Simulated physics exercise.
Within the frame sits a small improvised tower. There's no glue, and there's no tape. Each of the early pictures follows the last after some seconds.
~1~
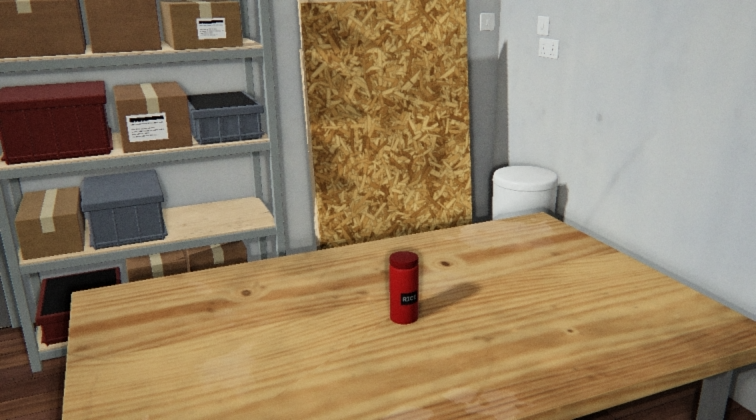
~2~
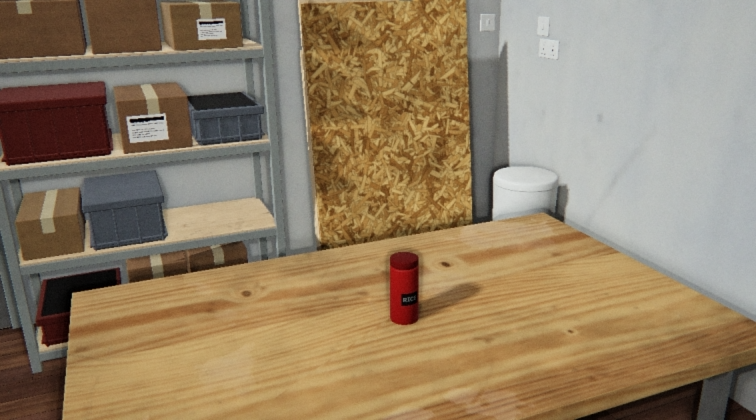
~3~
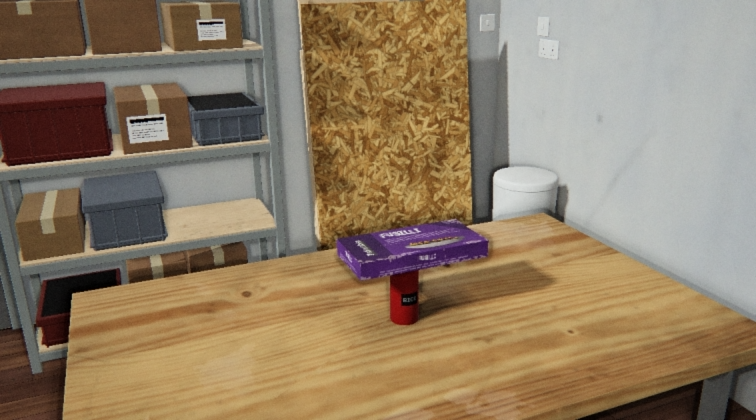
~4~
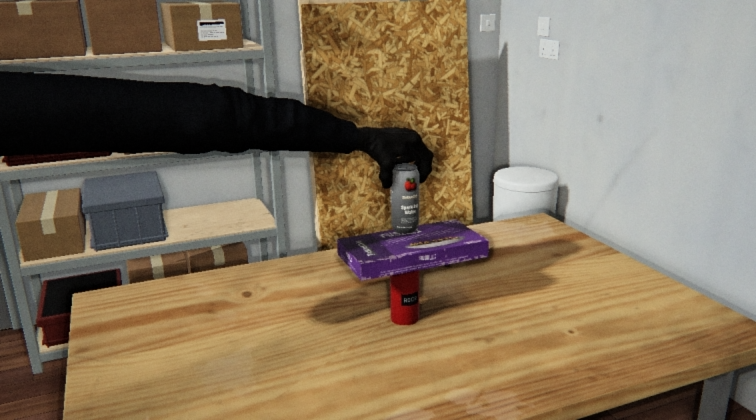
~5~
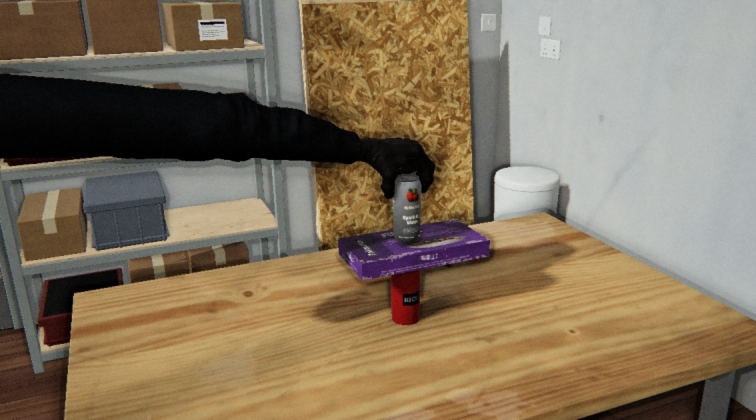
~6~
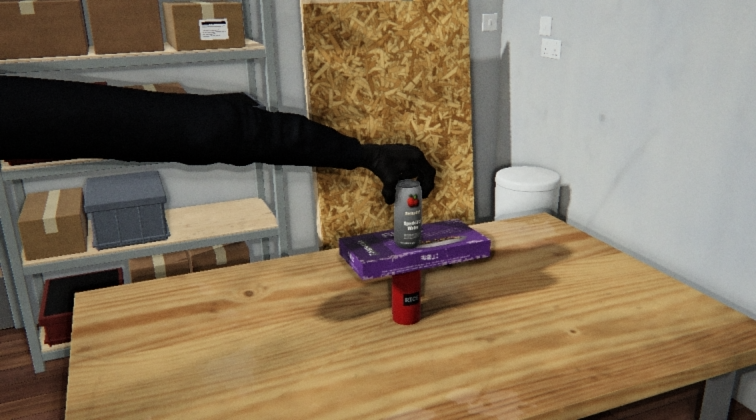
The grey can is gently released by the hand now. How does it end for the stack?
In the end the stack is still standing.
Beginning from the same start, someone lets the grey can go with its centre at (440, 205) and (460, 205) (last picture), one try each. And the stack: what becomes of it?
Well, the first time it goes over, and the second time it goes over.
Then, 0.30 s later than the last frame, all is still.
Then, 0.70 s later than the last frame, grey can resting near (408, 215).
When it is over, all 3 as before. End places, in pixels of the last picture, grey can near (408, 215). The stack keeps its balance.
